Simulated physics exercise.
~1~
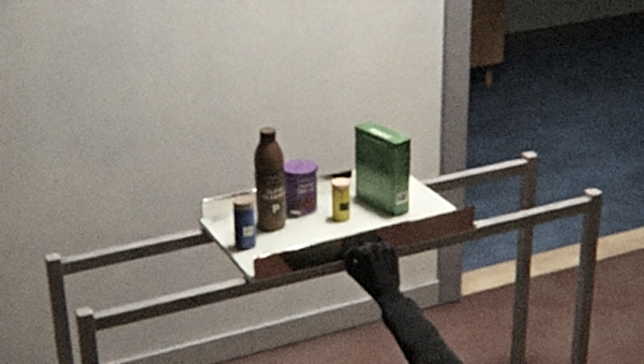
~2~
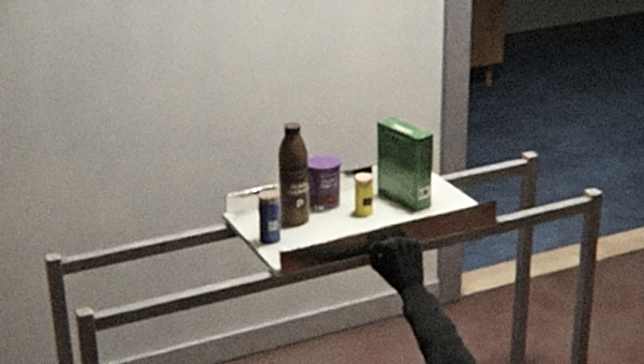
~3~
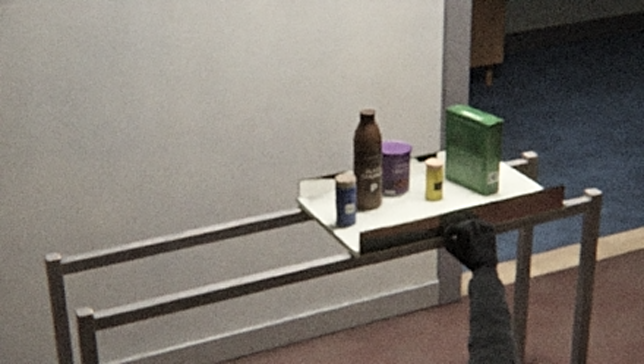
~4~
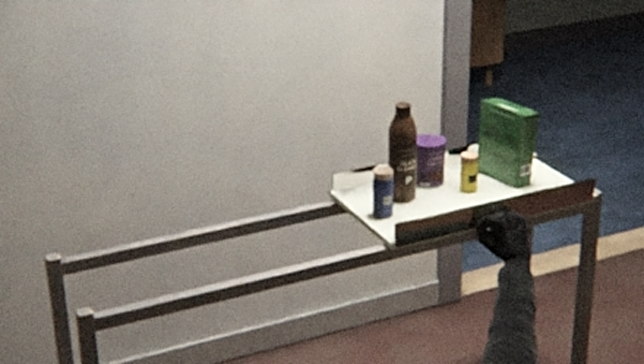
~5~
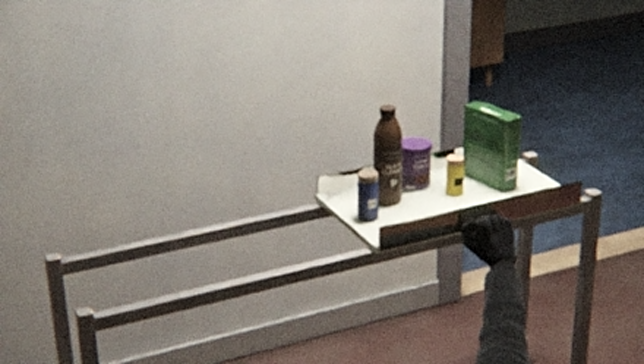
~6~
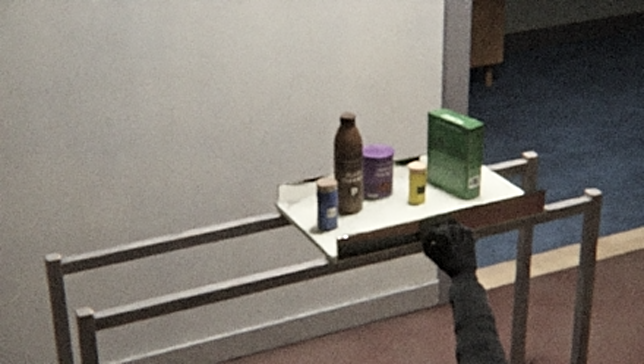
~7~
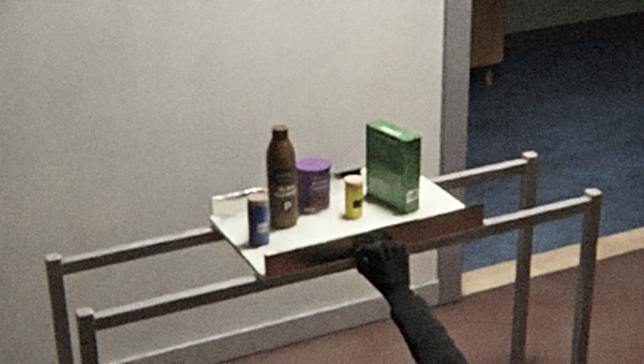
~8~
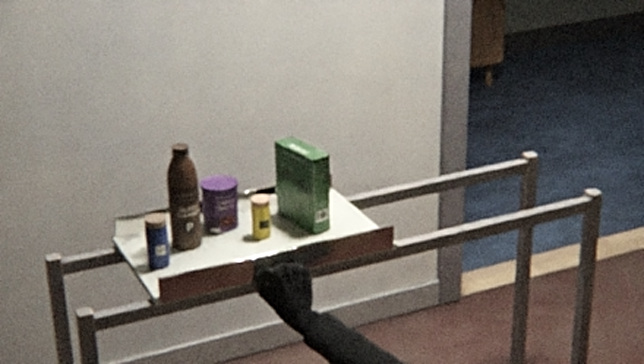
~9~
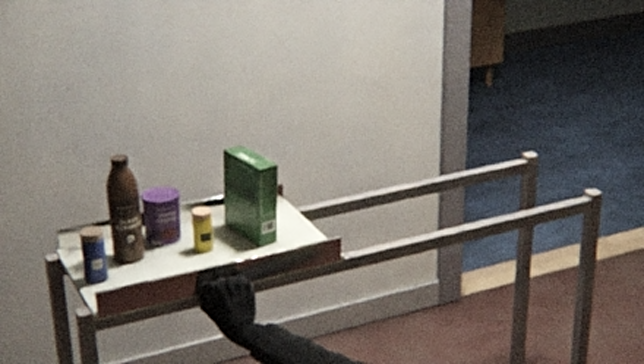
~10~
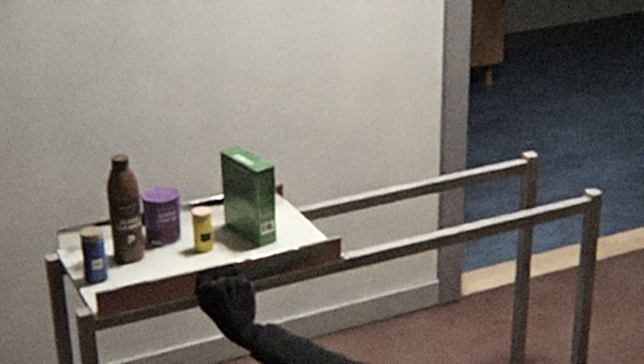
A white tray holding a brown bottle, purple tin, green packet and blue and yellow shakers slides right along two rails with a black-gloved hand at its edge, then travels back left to the far end and stops, everything still upright.
